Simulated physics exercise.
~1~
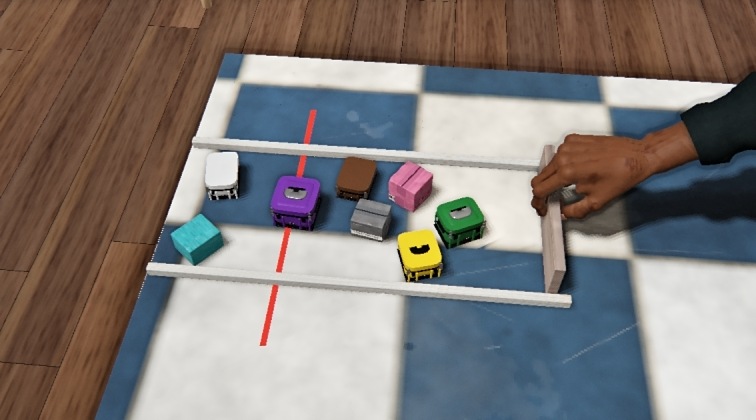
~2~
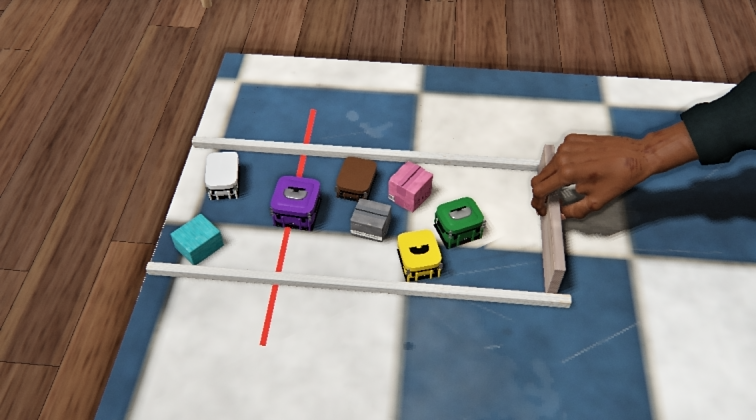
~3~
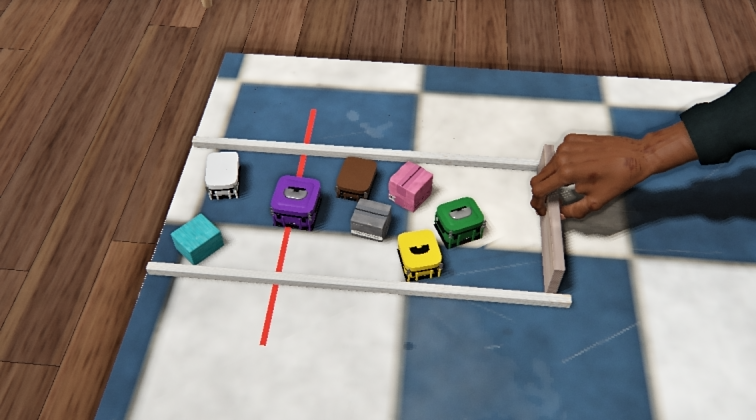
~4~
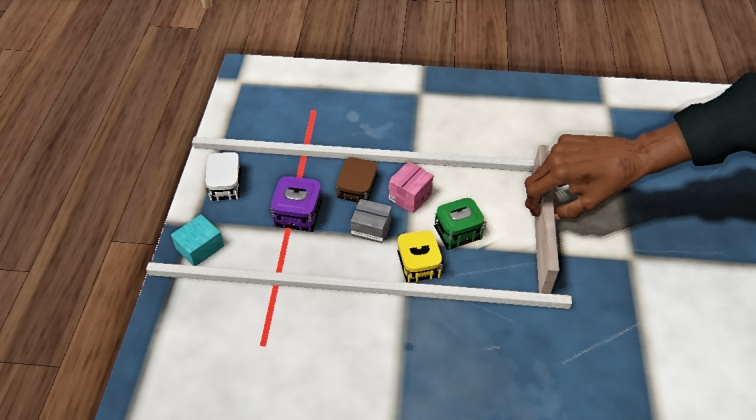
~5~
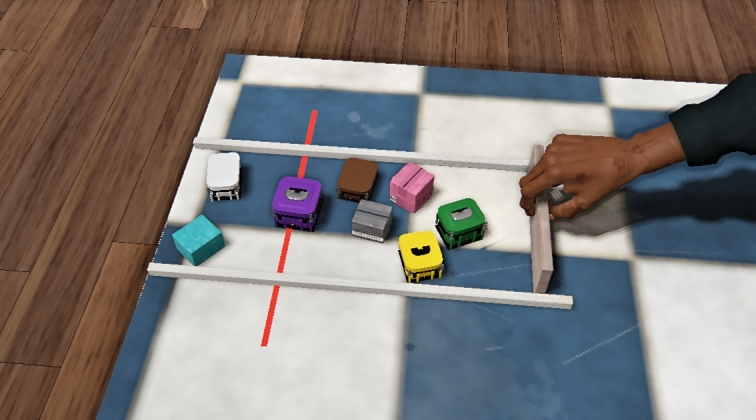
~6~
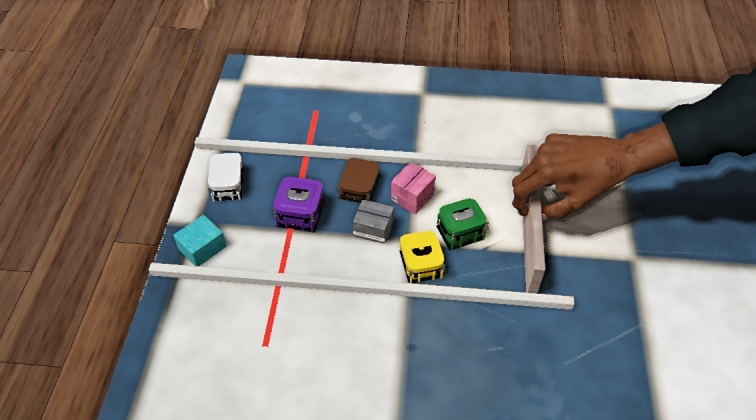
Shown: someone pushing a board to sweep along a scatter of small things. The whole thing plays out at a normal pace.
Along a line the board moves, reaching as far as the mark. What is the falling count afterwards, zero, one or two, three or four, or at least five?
Afterwards the falling count is zero.
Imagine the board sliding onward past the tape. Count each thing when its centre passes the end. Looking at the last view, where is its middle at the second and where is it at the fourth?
Roughly (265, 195) and then roughly (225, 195).
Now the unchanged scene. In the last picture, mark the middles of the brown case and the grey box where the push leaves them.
The first comes to rest at (254, 176), and the second at (237, 209).
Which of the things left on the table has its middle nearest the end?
Answer: The white case.
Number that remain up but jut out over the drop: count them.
Answer: 1.
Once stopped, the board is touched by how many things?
It's 3 of them.
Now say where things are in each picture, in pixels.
The first picture shows turquoise block (198, 240); white case (224, 177); purple case (297, 203); board (550, 217); tape (292, 212).
The second picture shows white case (223, 176); green case (459, 222).
The third picture shows purple case (297, 203); pink box (411, 187).
The fourth picture shows turquoise block (198, 240); grey box (371, 221).
The fifth picture shows white case (225, 177); board (539, 217).
The sixth picture shows turquoise block (200, 241); white case (226, 177); purple case (299, 204); board (532, 217); tape (294, 213).
Soon after, none off yet; turquoise block at rest near (200, 241); white case at rest near (226, 177); purple case at rest near (299, 204).
Then, none off yet; turquoise block at rest near (200, 241); white case at rest near (226, 177); purple case moving near (295, 204).
Further on, none off yet; turquoise block at rest near (200, 241); white case moved a little near (211, 173); purple case moved about its own width near (233, 199).
At rest, the number that fall off is zero.
